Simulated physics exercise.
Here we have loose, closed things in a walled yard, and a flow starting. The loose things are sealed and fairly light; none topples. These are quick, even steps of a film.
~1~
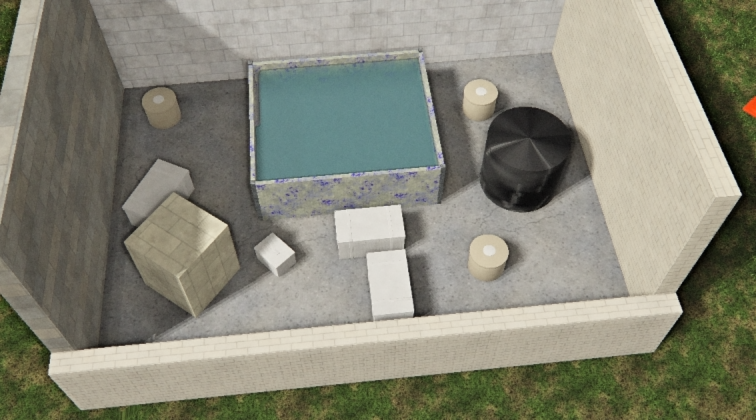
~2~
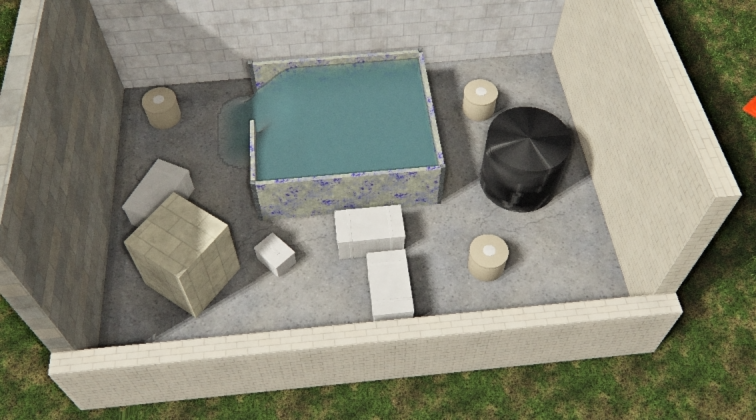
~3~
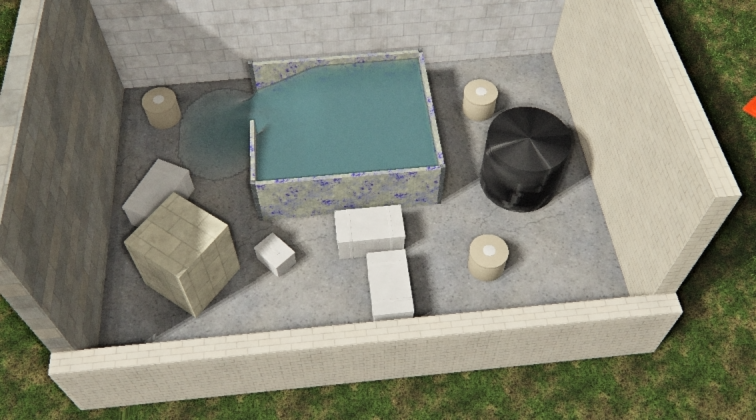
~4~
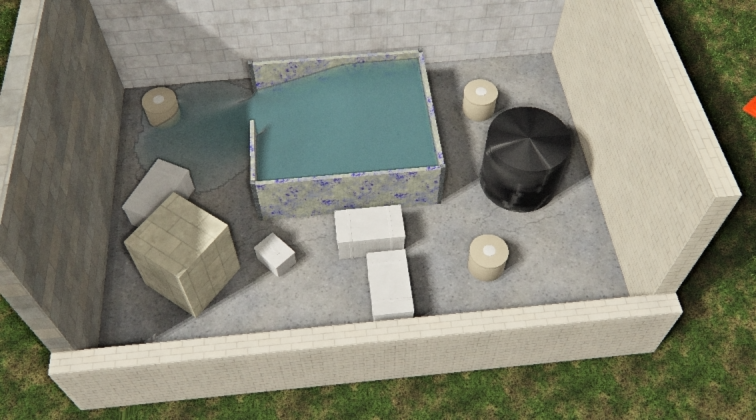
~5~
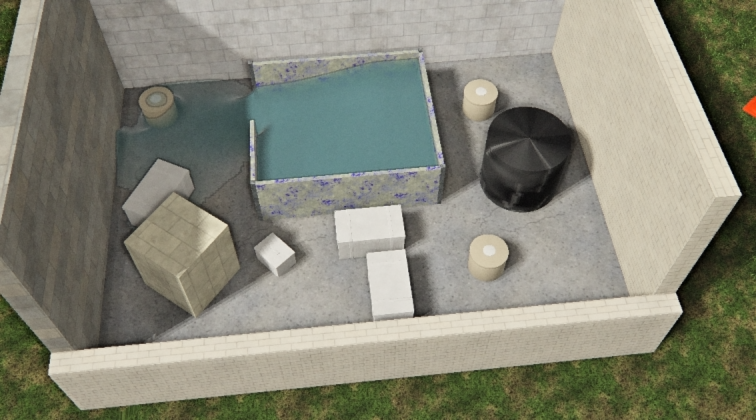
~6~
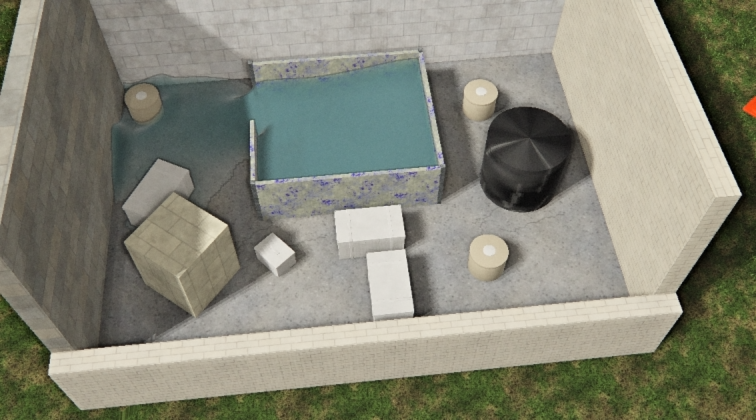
In a walled yard scattered with blocks and drums, water pours from the left side of a raised patterned pool and spreads across the ground, surrounding a small round tub, which shifts slightly left while the other objects stay still.
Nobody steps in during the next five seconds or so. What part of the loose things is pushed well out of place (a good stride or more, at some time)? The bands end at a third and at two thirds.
That comes to between one and two thirds.
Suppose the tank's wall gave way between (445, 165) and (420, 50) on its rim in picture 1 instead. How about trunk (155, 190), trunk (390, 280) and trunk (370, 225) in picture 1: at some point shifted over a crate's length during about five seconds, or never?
In turn: Less than that, shifted that much, moved that far.
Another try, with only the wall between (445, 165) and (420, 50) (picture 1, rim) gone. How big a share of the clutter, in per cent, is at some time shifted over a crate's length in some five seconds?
I make it 70 per cent.
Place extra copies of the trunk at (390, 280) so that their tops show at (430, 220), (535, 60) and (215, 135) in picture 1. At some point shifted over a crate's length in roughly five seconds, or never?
One after the other: Never so far, not that far, yes.
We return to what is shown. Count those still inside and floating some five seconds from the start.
The number is 2.
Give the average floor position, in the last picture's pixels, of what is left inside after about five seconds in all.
At about (355, 226).
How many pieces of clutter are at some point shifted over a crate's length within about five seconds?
4 of them.
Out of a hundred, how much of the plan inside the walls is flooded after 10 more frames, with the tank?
About 40 per cent.
A moment on, 0 of 7 are well off their spots; 1 afloat.
Next, 0 of 7 are well off their spots; 1 afloat.
Later, 2 of 7 are well off their spots; 1 afloat.
In the end, 4 of 7 are well off their spots, and 4 have been at some point; 2 afloat.
